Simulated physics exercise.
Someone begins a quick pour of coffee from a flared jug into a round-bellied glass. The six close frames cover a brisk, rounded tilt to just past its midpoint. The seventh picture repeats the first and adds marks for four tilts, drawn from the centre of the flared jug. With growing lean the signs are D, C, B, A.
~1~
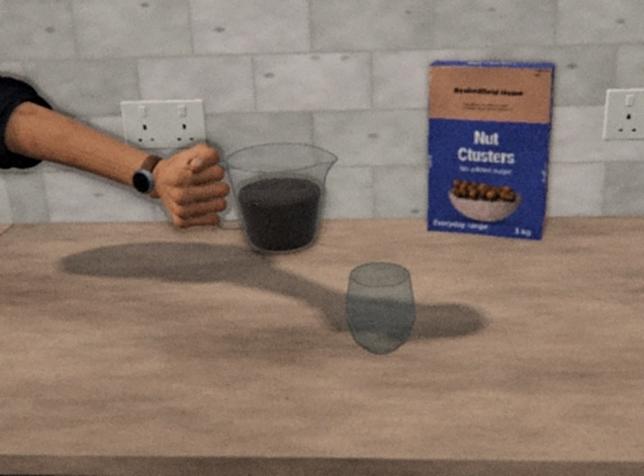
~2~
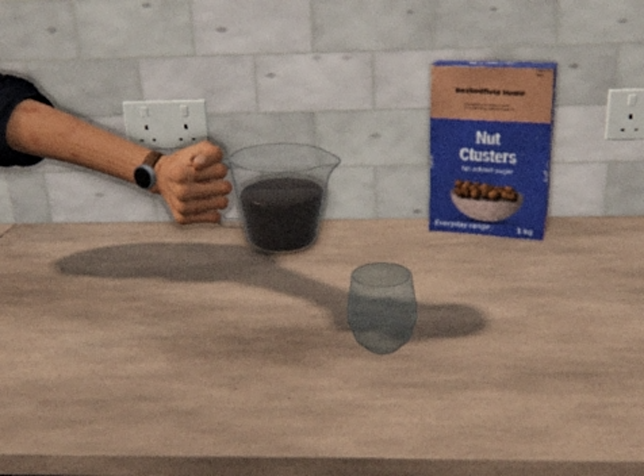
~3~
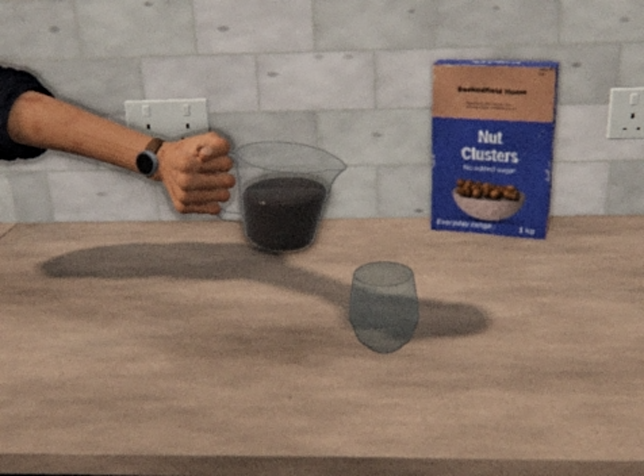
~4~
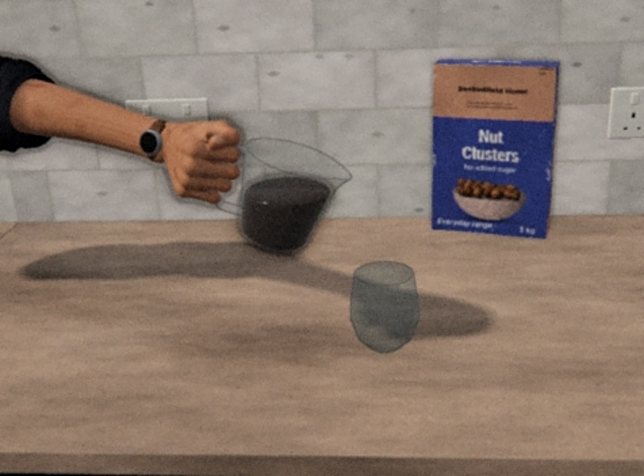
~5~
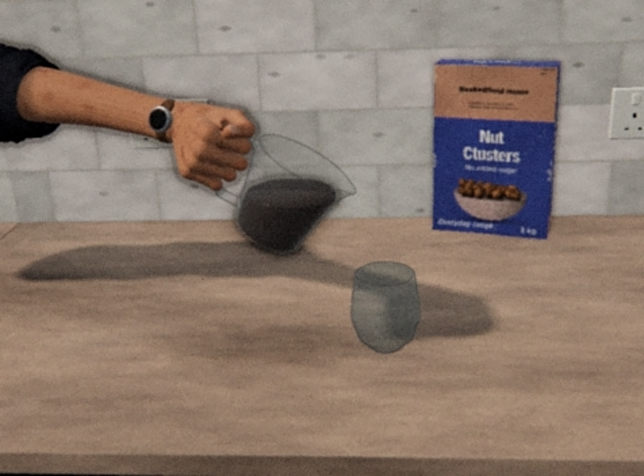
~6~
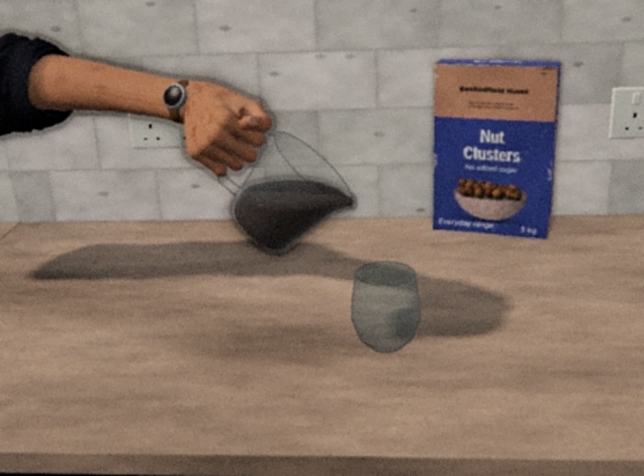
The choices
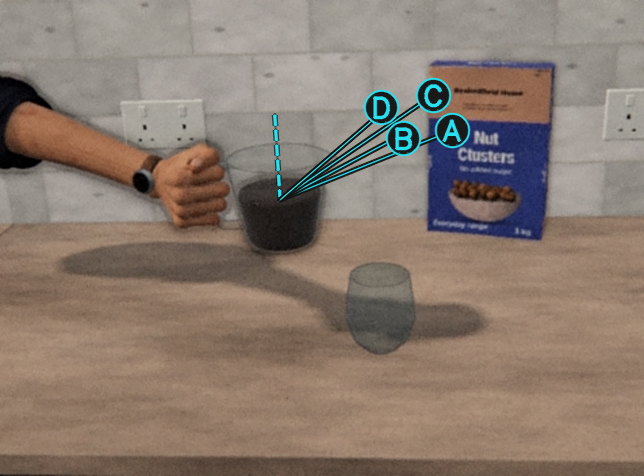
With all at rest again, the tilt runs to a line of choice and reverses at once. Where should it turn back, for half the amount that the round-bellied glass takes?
B works best here.
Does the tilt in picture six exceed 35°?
Yes, it does.
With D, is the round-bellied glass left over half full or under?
Under.
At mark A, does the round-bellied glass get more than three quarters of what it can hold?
No, less.
In cyan, A at (436, 136); B at (386, 143); C at (418, 104); D at (370, 121).
With A, the round-bellied glass ends with about 60 % of what it can hold; 5 % of the coffee is spilt.
With B, the round-bellied glass ends with about 50 % of what it can hold.
With C, the round-bellied glass ends with about 36 % of what it can hold.
With D, the round-bellied glass ends with about 21 % of what it can hold.
